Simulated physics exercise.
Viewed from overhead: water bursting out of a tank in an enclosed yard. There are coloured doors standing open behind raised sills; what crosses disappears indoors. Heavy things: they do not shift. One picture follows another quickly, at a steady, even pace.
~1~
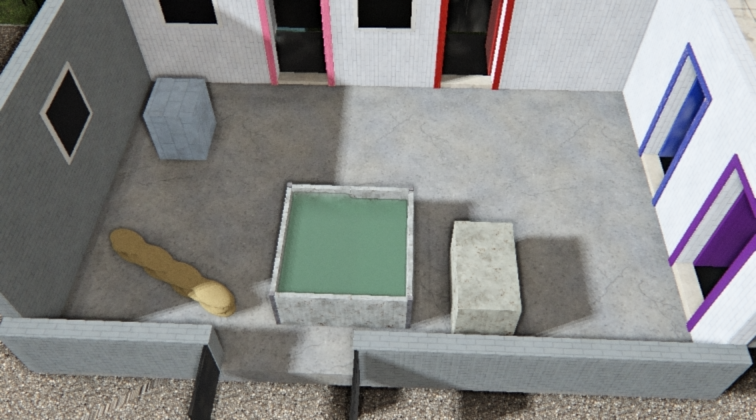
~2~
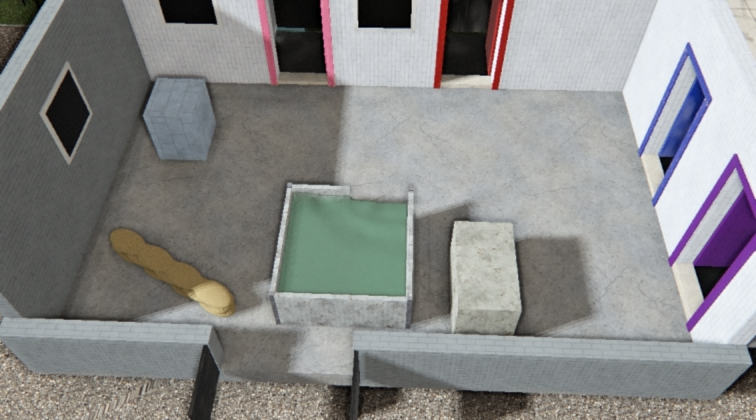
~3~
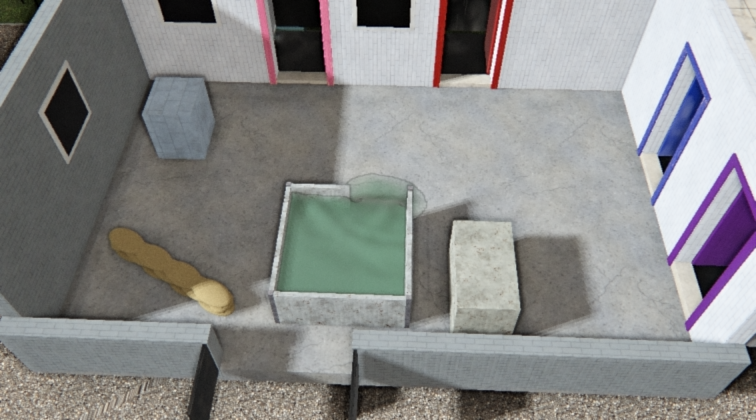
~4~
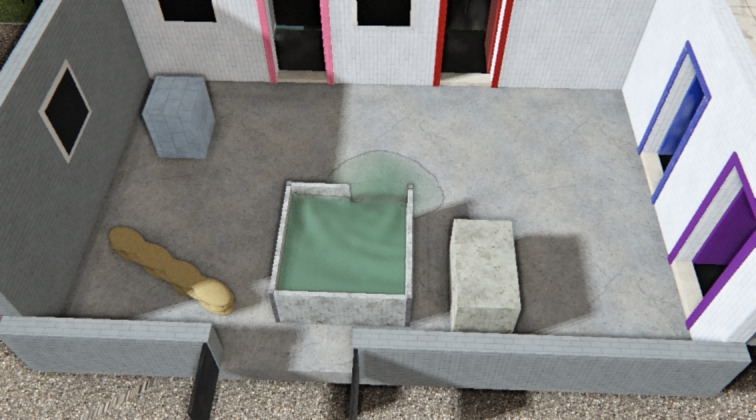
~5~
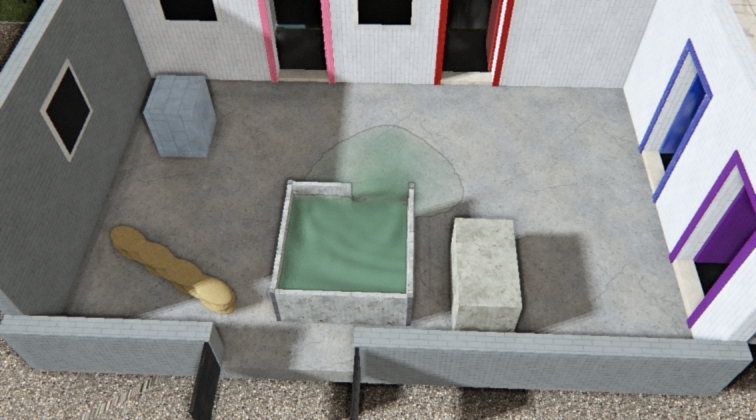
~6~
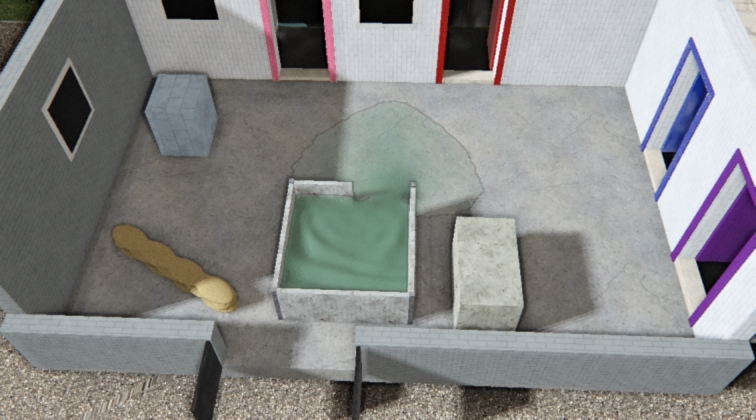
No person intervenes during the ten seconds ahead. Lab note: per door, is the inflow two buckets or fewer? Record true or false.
Red door false; blue door true; pink door false; purple door true.
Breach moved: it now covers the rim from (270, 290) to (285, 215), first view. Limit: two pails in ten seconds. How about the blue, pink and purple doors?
The blue door remains within the limit, the pink door remains within the limit and the purple door remains within the limit.
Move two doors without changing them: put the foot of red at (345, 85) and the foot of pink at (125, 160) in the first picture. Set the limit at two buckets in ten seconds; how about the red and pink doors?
As I see it, the red door crosses the line and the pink door does not reach it.
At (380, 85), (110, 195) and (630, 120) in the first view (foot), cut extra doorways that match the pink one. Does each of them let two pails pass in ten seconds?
In turn: Is over, stays under, floods.
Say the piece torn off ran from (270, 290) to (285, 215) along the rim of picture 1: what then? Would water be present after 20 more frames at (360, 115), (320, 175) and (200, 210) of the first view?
One by one: Unsoaked; unsoaked; waterlogged.
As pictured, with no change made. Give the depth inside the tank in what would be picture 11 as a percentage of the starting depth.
I'd put it close to 68 percent.
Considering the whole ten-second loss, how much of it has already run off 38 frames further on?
Note - share reached: 100 %.
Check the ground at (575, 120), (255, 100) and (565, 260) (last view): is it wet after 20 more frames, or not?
As listed: Under water, wet, no water.
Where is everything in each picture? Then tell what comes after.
The first picture shows still water in the tank at (346, 242).
In the second picture, water pours out on the tank's far side and has run to a hidden place.
In the third picture, the front is at (358, 181), out from the gap on the tank's far side.
In the fourth picture, the front is at (371, 155), out from the gap on the tank's far side.
In the fifth picture, the front is at (399, 130), out from the gap on the tank's far side.
In the sixth picture, the front is at (401, 107), out from the gap on the tank's far side.
A moment on, water covers 25 % of the floor; the red door wet at the sill, nothing in, the blue door not reached, the pink door wet at the sill, nothing in, the purple door not reached.
Next, water covers 30 % of the floor; the red door over two buckets in, the blue door not reached, the pink door under two buckets in, the purple door not reached.
Then, water covers 35 % of the floor; the red door over two buckets in, the blue door wet at the sill, nothing in, the pink door over two buckets in, the purple door not reached.
Later, water covers 65 % of the floor; the red door over two buckets in, the blue door wet at the sill, nothing in, the pink door over two buckets in, the purple door wet at the sill, nothing in.
In the end, water covers 90 % of the floor; the red door over two buckets in, the blue door wet at the sill, nothing in, the pink door over two buckets in, the purple door wet at the sill, nothing in.
